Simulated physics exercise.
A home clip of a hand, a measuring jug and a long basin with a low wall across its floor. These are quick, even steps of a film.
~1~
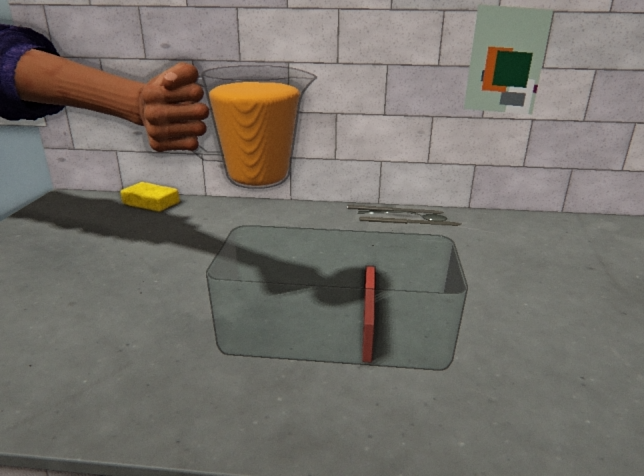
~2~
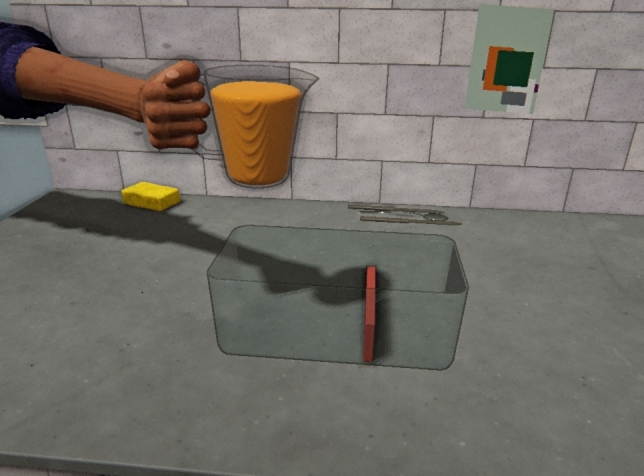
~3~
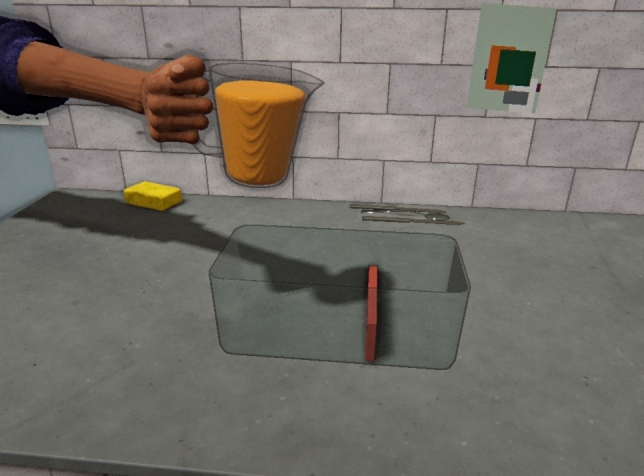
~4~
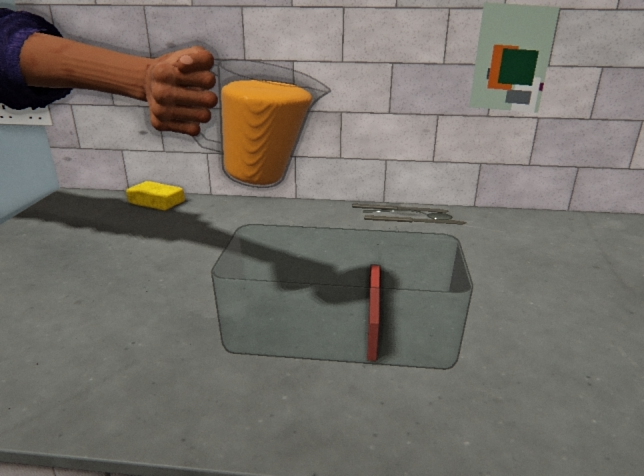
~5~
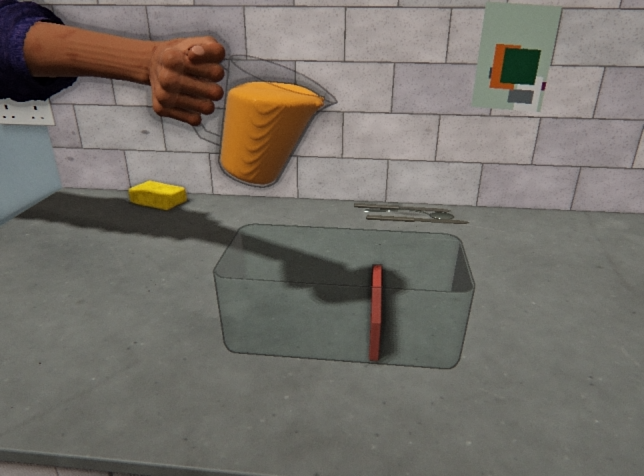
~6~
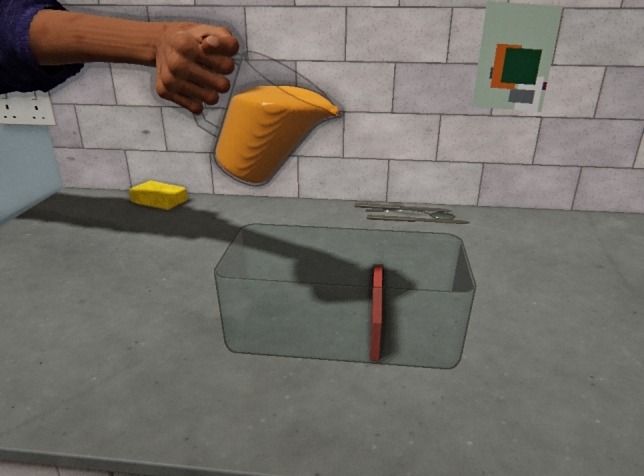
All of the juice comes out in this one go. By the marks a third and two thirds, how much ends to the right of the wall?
It comes to between a third and two thirds.
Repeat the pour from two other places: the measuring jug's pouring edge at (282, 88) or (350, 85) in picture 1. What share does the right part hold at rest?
The first gives 5 %, the second 85 %.
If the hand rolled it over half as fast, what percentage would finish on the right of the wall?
It comes to 60 per cent or so.
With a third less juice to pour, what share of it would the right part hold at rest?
It comes to 15 per cent or so.
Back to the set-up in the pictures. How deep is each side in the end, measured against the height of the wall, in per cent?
Left about 20, right about 30.
A moment on, the tilt is 89° and 55 per cent is still to pour, 1 is left of the wall and 14 right of it.
Next, the tilt is 99° and 14 per cent is still to pour, 33 is left of the wall and 33 right of it.
Then the tilt is 99° and 2 per cent is still to pour, 53 is left of the wall and 40 right of it.
Later the tilt is 99° and 0 per cent is still to pour, 57 is left of the wall and 41 right of it.
In the end 58 per cent lies left of the wall, 41 right of it and 2 outside.
